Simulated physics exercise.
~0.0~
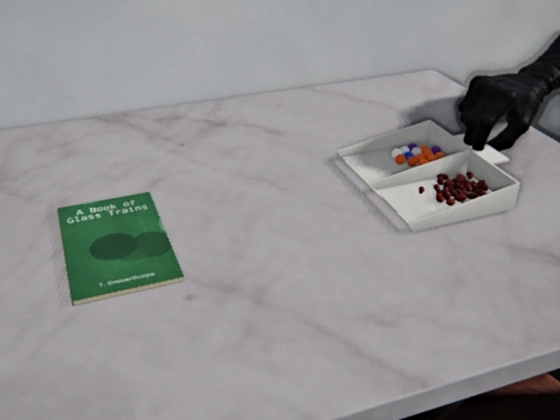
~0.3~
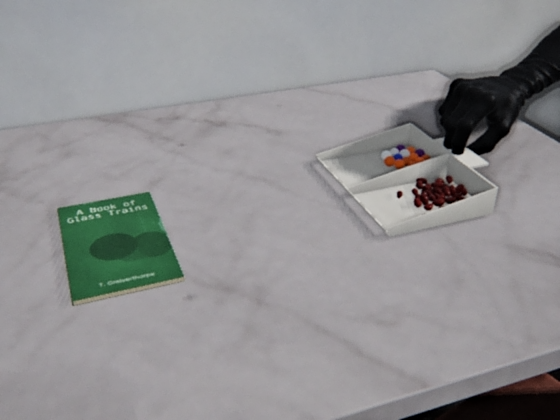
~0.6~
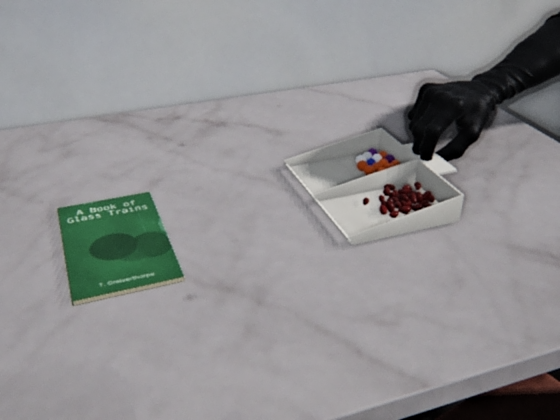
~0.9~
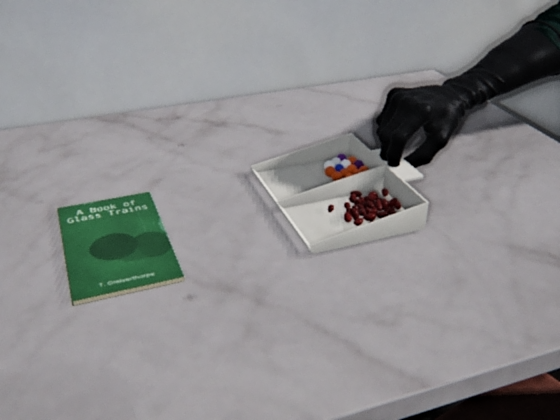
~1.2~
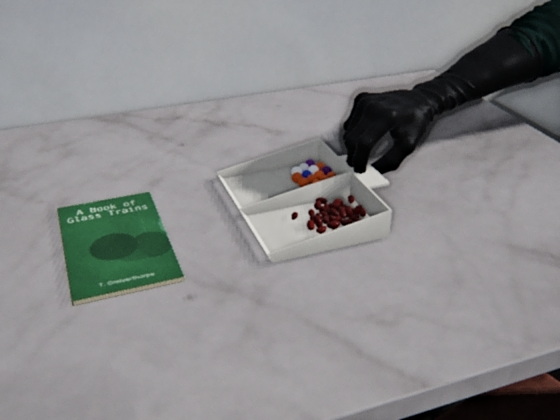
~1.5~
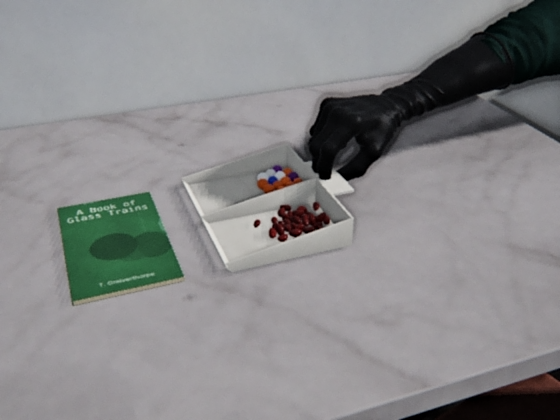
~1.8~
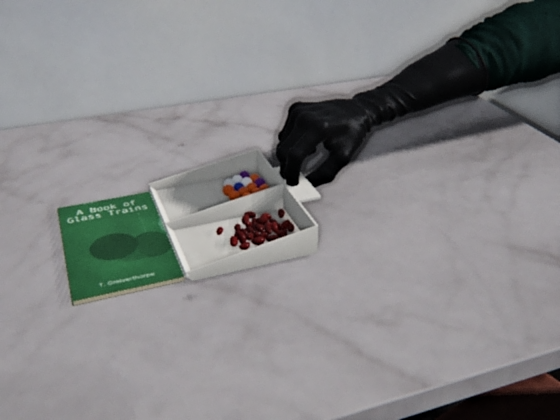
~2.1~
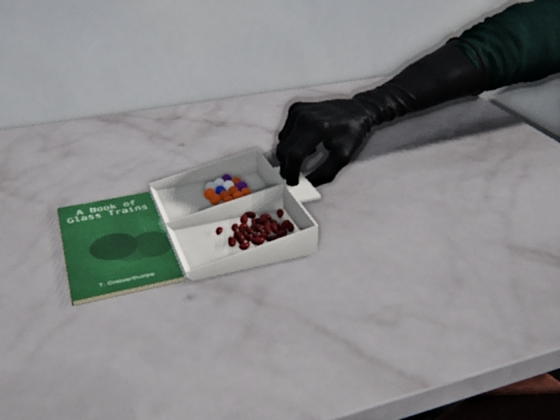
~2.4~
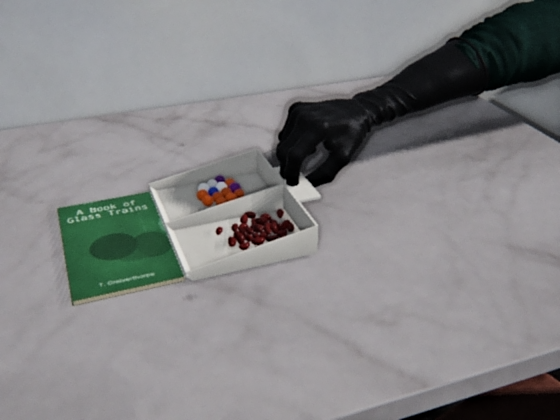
At first, a black-gloved hand holds the right end of a shallow white two-part tray on a marble surface, with a green book lying to the left. The nearer section holds dark red bean-like pieces, and the farther one holds orange, white, blue and purple pieces. The hand slides the tray steadily left until it meets the book and stops, while the book stays put. The colourful pieces then shift a little farther left inside their section, while the red ones stay almost in place. In the end, both groups remain inside the tray, the hand still on it.
